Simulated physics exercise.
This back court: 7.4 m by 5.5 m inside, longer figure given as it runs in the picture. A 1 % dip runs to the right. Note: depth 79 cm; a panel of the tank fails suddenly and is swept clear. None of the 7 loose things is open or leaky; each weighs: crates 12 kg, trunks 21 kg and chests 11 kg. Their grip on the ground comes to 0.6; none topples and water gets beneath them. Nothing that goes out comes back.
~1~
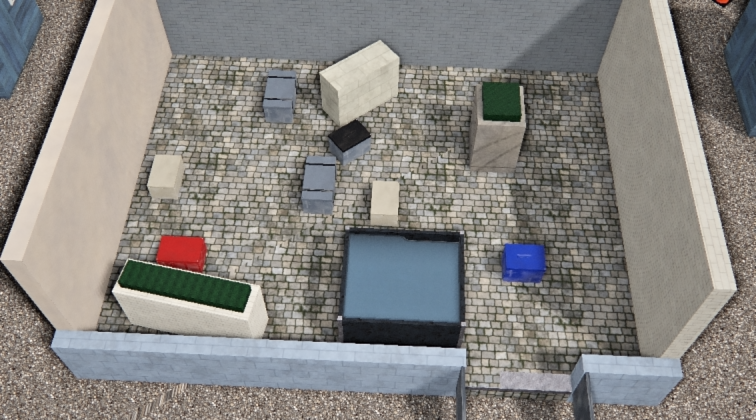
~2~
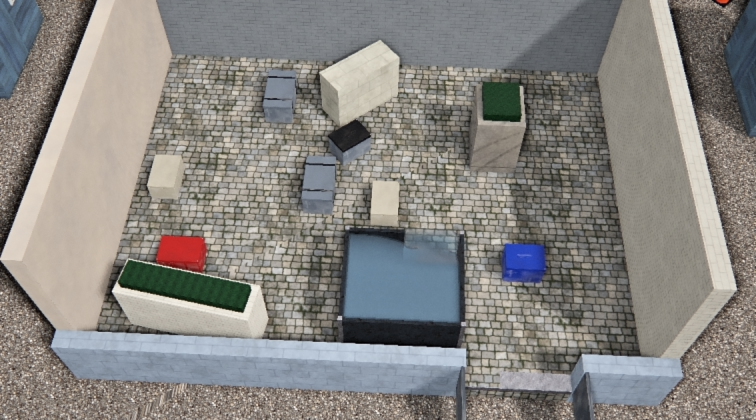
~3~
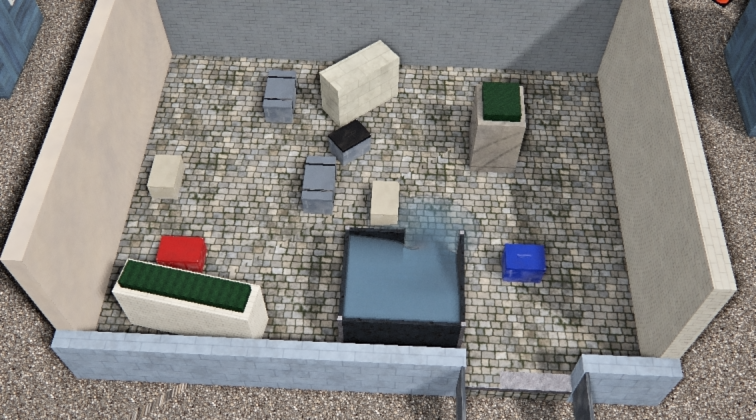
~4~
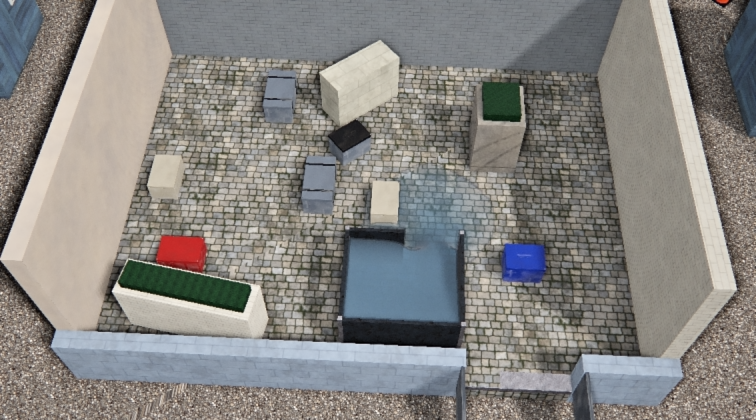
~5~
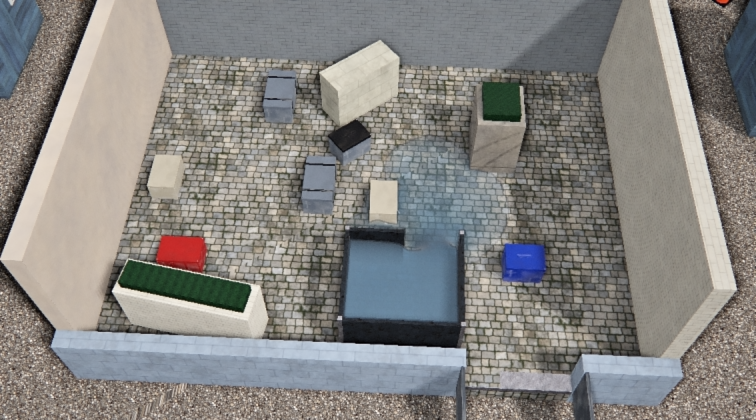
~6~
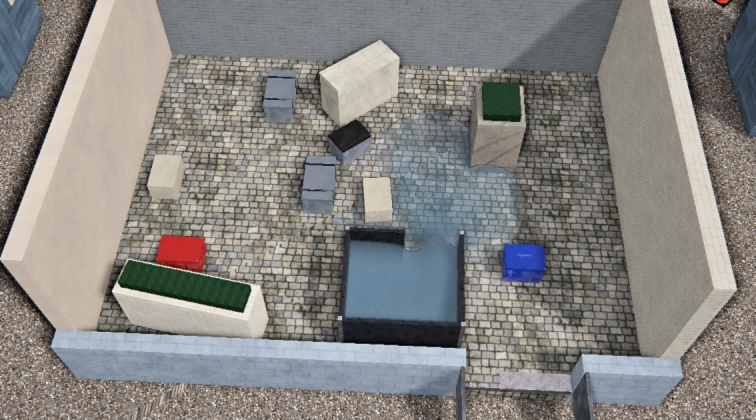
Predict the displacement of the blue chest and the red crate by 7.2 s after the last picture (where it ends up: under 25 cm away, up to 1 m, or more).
Outcome: The blue chest is likely to be shunted a moderate way; the red crate is likely to keep to its spot.
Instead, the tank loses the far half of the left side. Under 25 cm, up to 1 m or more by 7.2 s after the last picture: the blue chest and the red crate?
Log: Blue chest negligible displacement; red crate large displacement.
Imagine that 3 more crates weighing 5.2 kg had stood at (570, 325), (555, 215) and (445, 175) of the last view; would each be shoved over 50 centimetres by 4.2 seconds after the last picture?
Within it, beyond it, beyond it.
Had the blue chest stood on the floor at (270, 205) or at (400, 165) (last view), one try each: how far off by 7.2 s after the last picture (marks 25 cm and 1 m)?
Try one, it keeps its spot; try two, it is swept a long way.
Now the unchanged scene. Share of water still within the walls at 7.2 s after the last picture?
98 %.
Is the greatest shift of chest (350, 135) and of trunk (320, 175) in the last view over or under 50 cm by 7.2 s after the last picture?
First one went too far, second one stayed inside.
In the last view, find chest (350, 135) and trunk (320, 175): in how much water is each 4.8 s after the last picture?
About 3 and 2 cm.
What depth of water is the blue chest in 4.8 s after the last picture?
Roughly 1 cm at that moment.
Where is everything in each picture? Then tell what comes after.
The first frame shows the blue chest at (525, 257) rests on the ground; the red crate at (180, 249), on the bottom; 1.9 m2 under water; 0 of 7 have shifted.
The second frame shows the blue chest at (525, 257), on the bottom; the red crate at (180, 249), on the bottom; water covers 2.5 m2; 0 of 7 have shifted.
The third frame shows the blue chest at (525, 257), on the bottom; the red crate at (180, 249) rests on the ground; 3.2 m2 under water; 0 of 7 have shifted.
The fourth frame shows the blue chest at (525, 257) rests on the ground; the red crate at (180, 249) rests on the ground; water covers 4.3 m2; 0 of 7 have shifted.
The fifth frame shows the blue chest at (525, 257), on the bottom; the red crate at (180, 249), on the bottom; water covers 5.5 m2; 0 of 7 have shifted.
The sixth frame shows the blue chest at (525, 257) rests on the ground; the red crate at (180, 249) rests on the ground; water covers 6.9 m2; 1 of 7 have shifted.
Then, 0.9 s after the last picture the blue chest is near (525, 257), 0.0 m from its start, aground; the red crate is near (180, 249), 0.0 m from its start, aground; 0 of 7 are out; 0 afloat.
Then, 2.8 s after the last picture the blue chest is near (525, 257), 0.0 m from its start, aground; the red crate is near (180, 249), 0.0 m from its start, aground; 0 of 7 are out; 0 afloat.
Then, 4.8 s after the last picture the blue chest is near (525, 257), 0.0 m from its start, aground; the red crate is near (180, 249), 0.0 m from its start, aground; 0 of 7 are out; 0 afloat.
Then, 7.2 s after the last picture the blue chest is near (521, 284), 0.5 m from its start, afloat; the red crate is near (180, 249), 0.0 m from its start, aground; 0 of 7 are out; 1 afloat.
